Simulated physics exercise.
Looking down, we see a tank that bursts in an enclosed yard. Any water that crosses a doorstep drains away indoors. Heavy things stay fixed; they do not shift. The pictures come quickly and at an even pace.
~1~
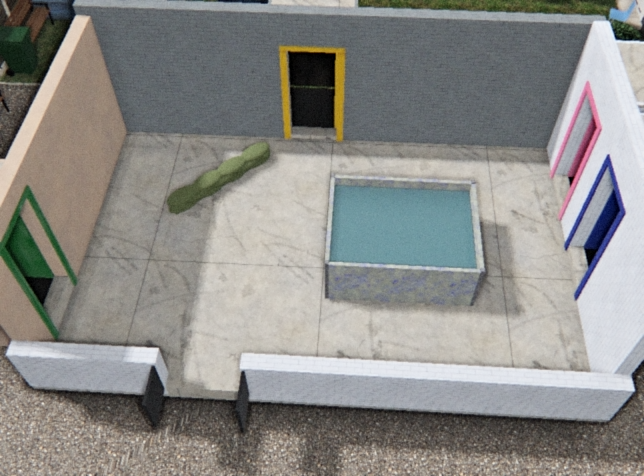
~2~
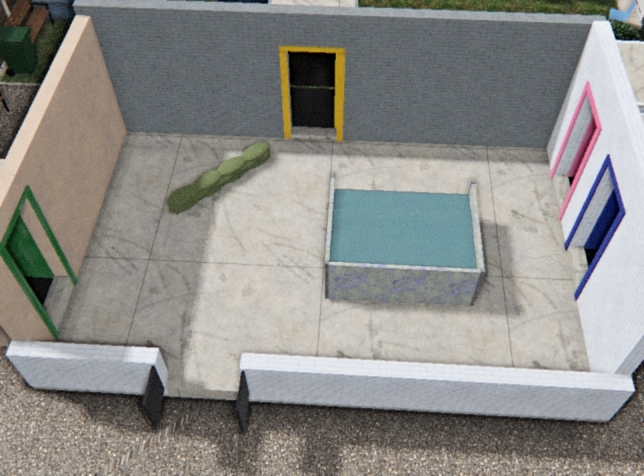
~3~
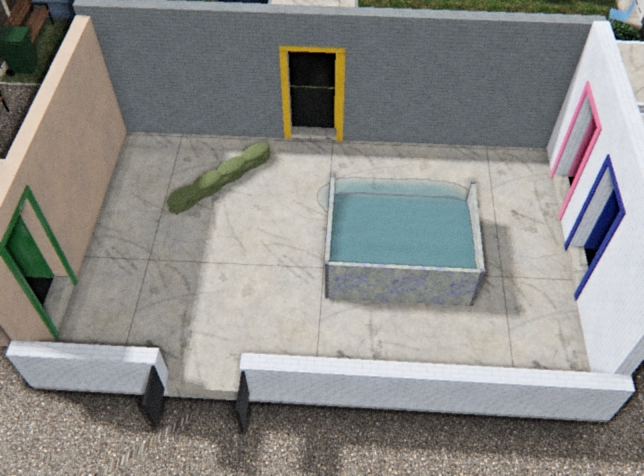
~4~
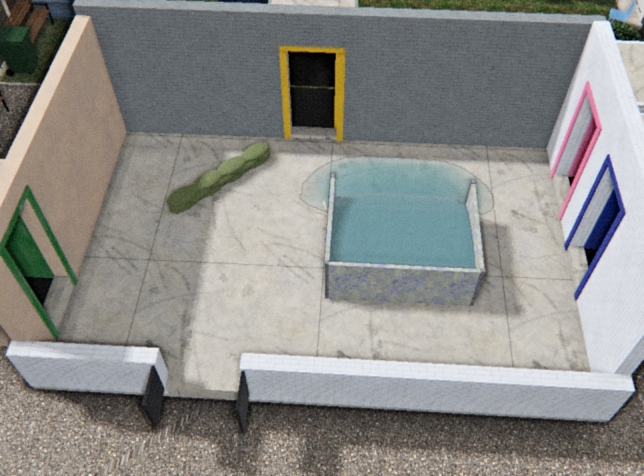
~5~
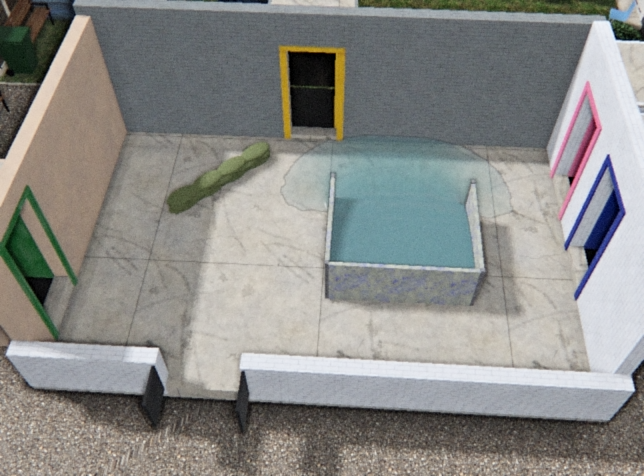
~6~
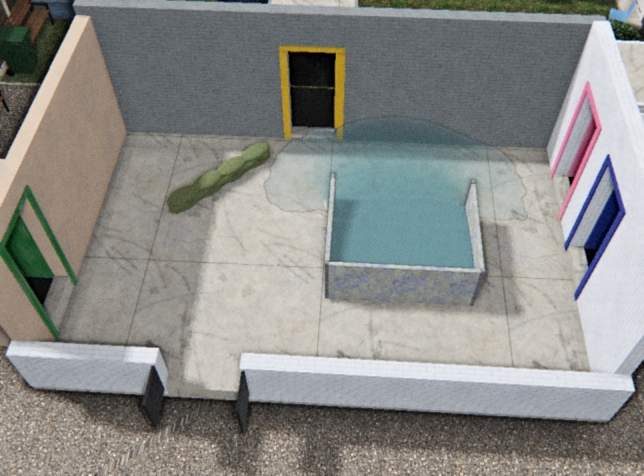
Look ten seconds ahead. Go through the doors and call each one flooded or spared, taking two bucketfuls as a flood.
Yellow door: Flooded, green door: Spared, blue door: Spared, pink door: Flooded.
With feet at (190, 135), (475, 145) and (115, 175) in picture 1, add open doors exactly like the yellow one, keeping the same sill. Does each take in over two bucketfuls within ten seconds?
In order, the new doors go: Undershoots, overshoots, overshoots.
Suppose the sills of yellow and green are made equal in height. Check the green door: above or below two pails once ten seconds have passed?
In that case the green door overshoots.
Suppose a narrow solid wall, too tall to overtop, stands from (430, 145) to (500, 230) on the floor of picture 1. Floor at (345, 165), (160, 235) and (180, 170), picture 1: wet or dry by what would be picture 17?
Taking the points in order, they are inundated, high and dry and inundated.
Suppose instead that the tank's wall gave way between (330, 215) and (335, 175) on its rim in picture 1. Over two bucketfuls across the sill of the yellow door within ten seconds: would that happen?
My guess is that the yellow door surpasses the threshold.
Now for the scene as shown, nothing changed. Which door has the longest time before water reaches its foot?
That would be the green-painted one.
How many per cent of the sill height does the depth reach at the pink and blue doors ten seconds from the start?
Roughly 30 per cent, then 40 per cent.
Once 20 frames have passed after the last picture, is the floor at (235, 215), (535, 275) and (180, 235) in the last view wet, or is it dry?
The three points read soaked through, soaked through and soaked through.
A moment on, water covers 25 % of the floor; the yellow door over two buckets in, the green door not reached, the blue door not reached, the pink door wet at the sill, nothing in.
Next, water covers 35 % of the floor; the yellow door far over two buckets in, the green door not reached, the blue door not reached, the pink door under two buckets in.
Then, water covers 70 % of the floor; the yellow door far over two buckets in, the green door wet at the sill, nothing in, the blue door wet at the sill, nothing in, the pink door far over two buckets in.
Later, water covers 90 % of the floor; the yellow door far over two buckets in, the green door wet at the sill, nothing in, the blue door wet at the sill, nothing in, the pink door far over two buckets in.
In the end, water covers 95 % of the floor; the yellow door far over two buckets in, the green door wet at the sill, nothing in, the blue door wet at the sill, nothing in, the pink door far over two buckets in.
